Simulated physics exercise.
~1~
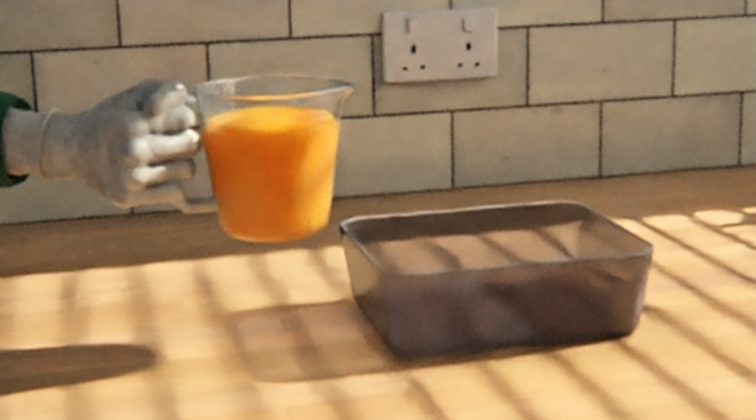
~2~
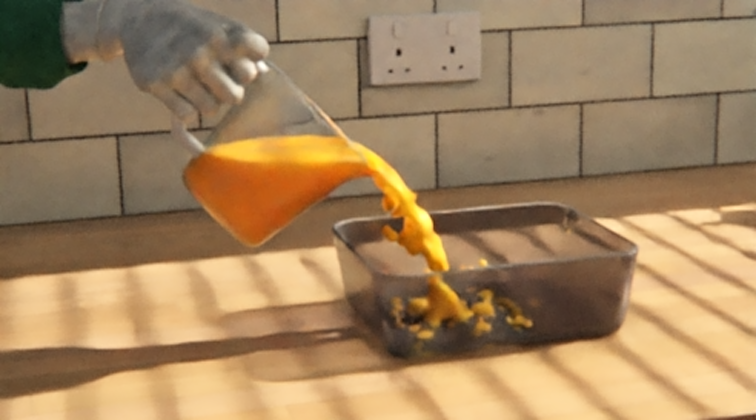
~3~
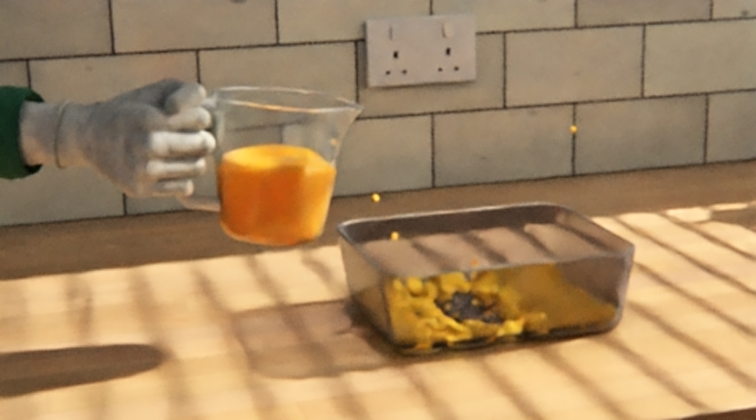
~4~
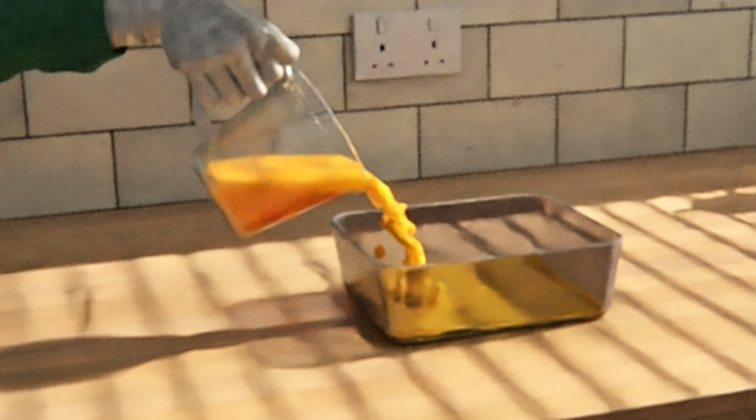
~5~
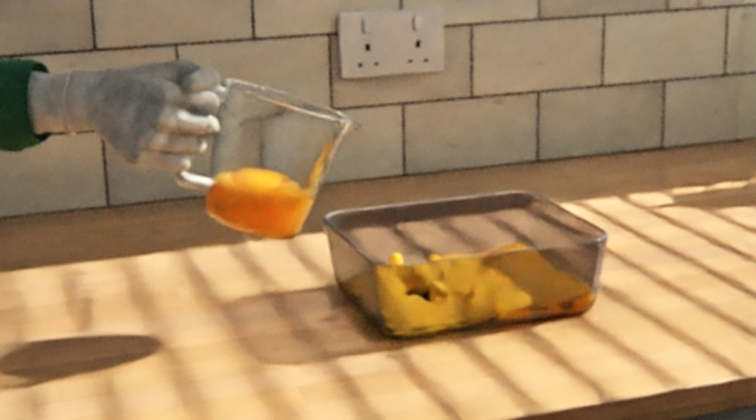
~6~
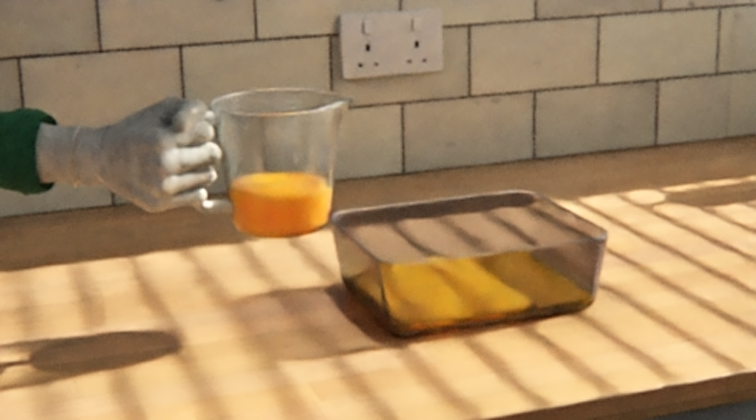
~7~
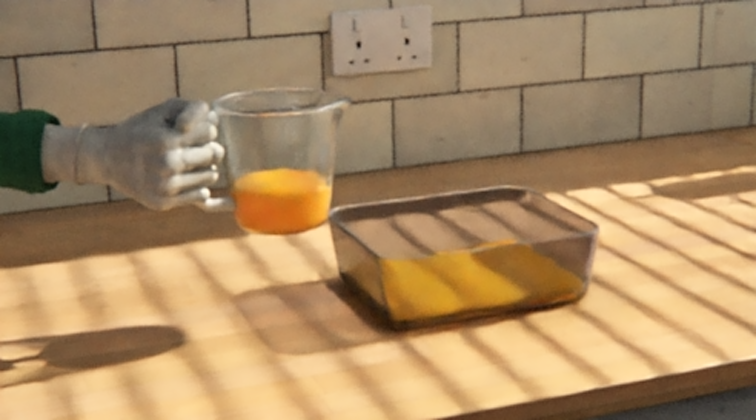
On a sunlit worktop, a gloved hand pours orange juice twice into a dish, keeping some back.
